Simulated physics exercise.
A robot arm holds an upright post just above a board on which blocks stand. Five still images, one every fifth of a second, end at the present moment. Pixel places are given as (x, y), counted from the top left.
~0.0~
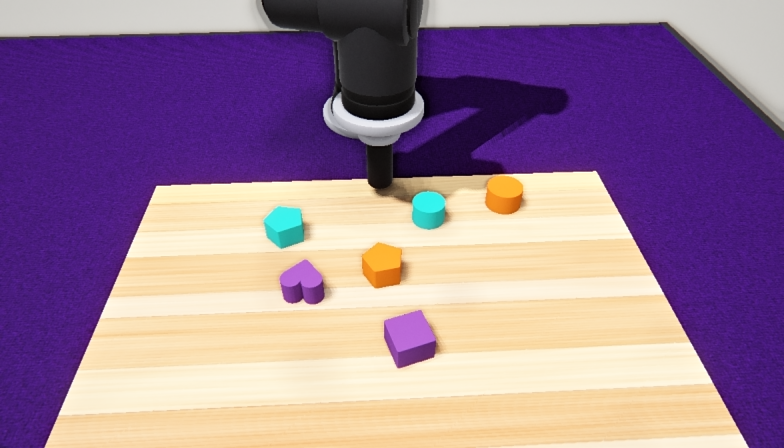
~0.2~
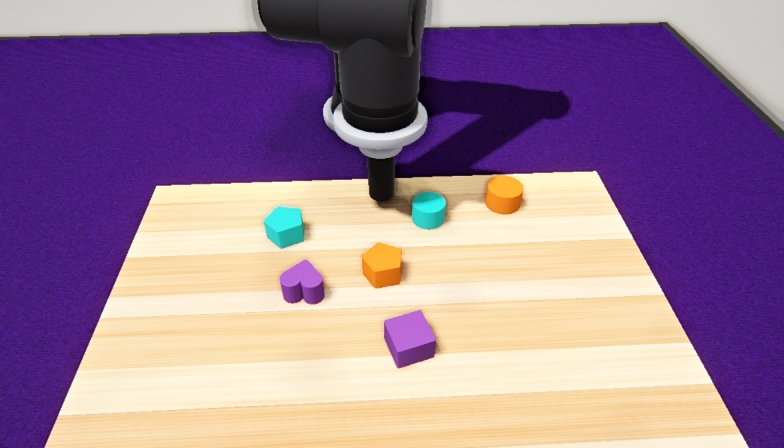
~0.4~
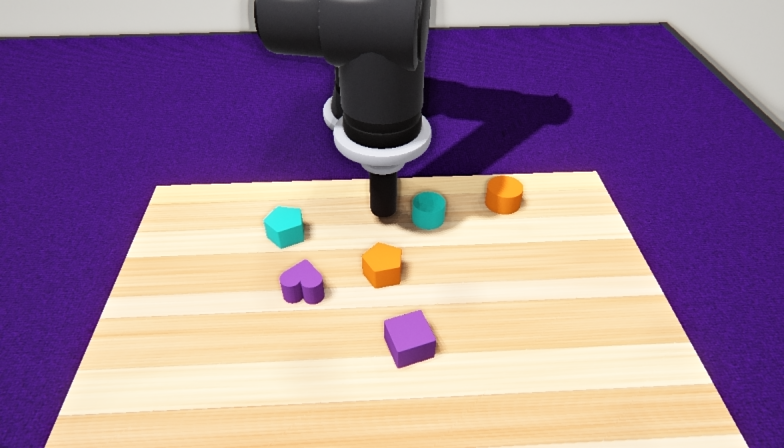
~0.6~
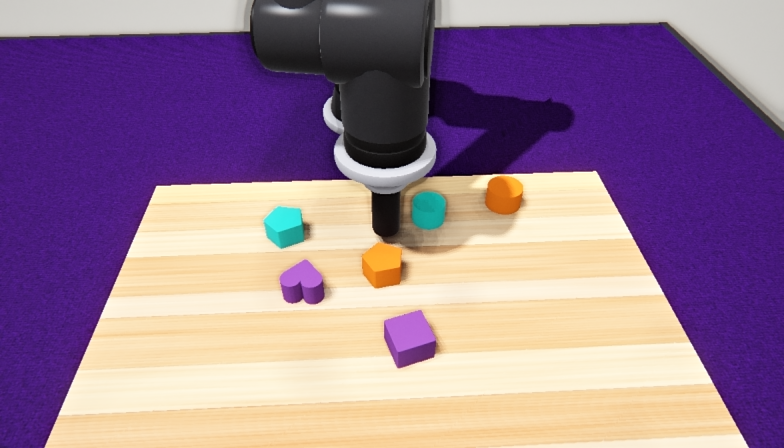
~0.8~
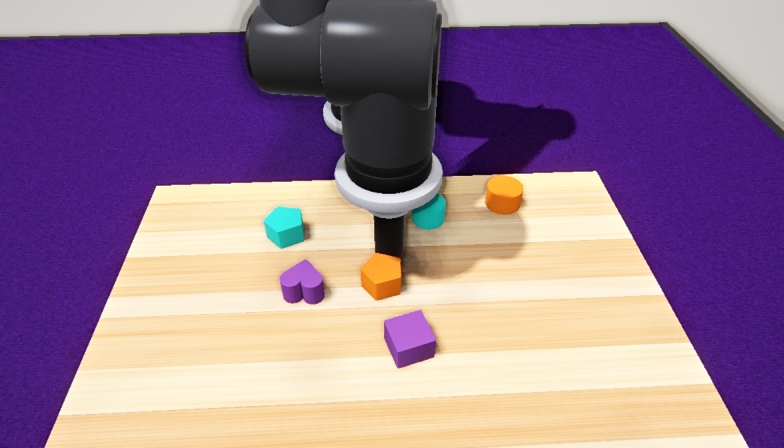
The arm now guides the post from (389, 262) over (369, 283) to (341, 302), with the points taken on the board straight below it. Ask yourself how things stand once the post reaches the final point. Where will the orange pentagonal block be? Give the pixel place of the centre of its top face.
The middle of its upper face should be somewhere near (374, 298).
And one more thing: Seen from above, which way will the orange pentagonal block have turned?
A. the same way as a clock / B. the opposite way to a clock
B
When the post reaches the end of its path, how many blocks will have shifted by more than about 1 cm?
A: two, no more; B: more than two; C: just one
That would be C.
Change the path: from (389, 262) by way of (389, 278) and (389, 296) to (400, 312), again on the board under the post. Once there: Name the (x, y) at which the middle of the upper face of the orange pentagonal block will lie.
When the path ends, it will be at (373, 315).
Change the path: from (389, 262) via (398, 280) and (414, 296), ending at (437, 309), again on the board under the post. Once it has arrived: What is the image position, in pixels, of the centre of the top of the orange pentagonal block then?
Close to (382, 290).
What follows on the original path. Halfway along, post (368, 274); orange pentagonal block (375, 291), turned 40° anticlockwise.
At the end, post (340, 293); purple heart-shaped block unmoved; orange pentagonal block (373, 298), turned 55° anticlockwise.
